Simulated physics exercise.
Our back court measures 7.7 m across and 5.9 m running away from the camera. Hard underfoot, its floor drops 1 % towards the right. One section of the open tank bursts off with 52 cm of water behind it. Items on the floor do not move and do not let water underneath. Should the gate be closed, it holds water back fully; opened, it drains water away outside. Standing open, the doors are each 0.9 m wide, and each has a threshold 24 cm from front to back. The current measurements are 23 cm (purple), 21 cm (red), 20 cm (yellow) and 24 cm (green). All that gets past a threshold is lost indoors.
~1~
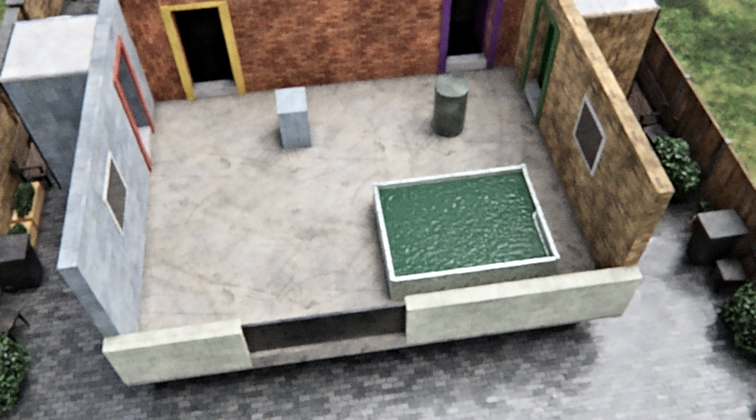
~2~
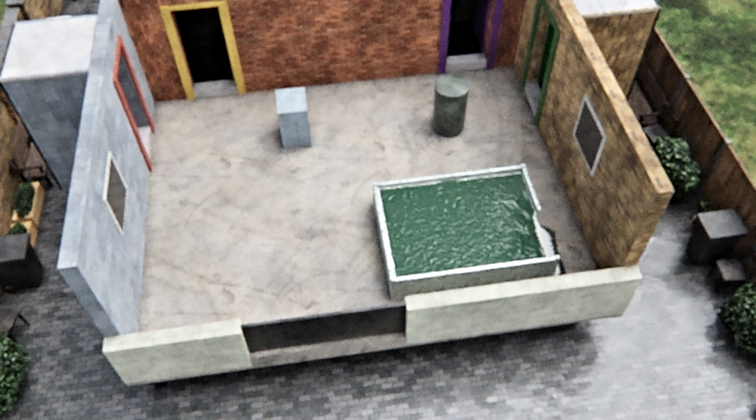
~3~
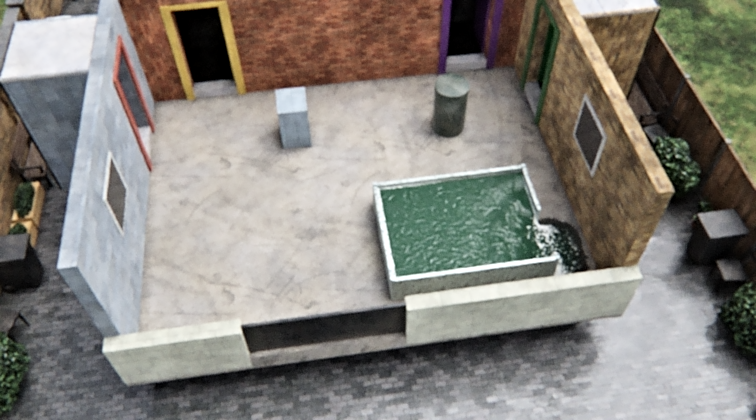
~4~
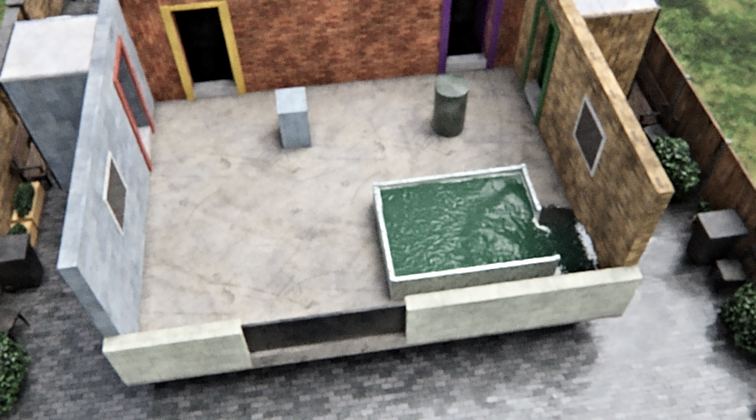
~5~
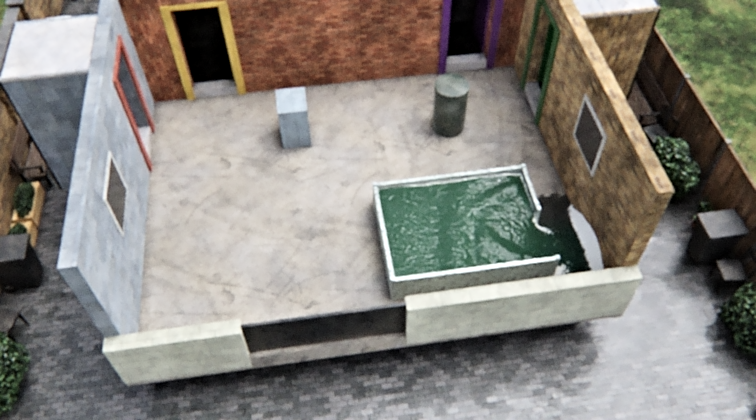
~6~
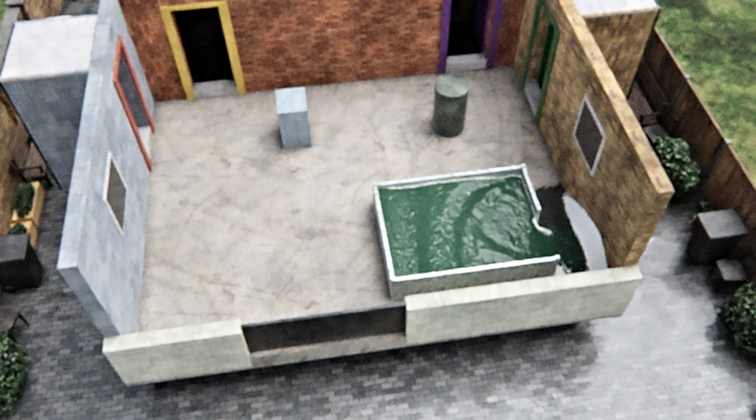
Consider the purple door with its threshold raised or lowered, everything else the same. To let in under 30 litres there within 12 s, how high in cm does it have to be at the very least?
At least roughly 13 cm.
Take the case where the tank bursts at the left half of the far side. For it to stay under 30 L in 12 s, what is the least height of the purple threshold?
Roughly 7.5 cm.
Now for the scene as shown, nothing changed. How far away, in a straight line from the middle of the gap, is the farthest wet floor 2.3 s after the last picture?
The front is some 5.4 m out.
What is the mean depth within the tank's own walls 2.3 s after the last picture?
Around 30 centimetres.
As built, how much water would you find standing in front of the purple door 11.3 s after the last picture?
You'd measure close to 8.0 cm there.
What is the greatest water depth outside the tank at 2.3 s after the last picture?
38 cm.
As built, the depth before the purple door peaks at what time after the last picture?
Peak: Close to 2.6 s.
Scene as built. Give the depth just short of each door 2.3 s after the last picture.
In cm: Purple 10, red 0, yellow 0, green 4.
Then, 0.7 s after the last picture water covers 10 % of the floor, deepest (51 cm) near (594, 279); it has not reached the purple door.
Then, 2.3 s after the last picture water covers 30 % of the floor, deepest (38 cm) near (597, 288); 10 cm at the purple door, 0 litres in over its 23 cm threshold.
Then, 11.3 s after the last picture water covers 95 % of the floor, deepest (12 cm) near (601, 297); 8 cm at the purple door, 0 litres in over its 23 cm threshold.
At the purple door as built, the water peaked near 21 cm, 2.5 s after the last picture.
Run again over the same 12 s with other heights there, 52 litres in over 11.5 cm, 12 litres over 15.5 cm. The limit of 30 litres is kept from about 13 cm up.
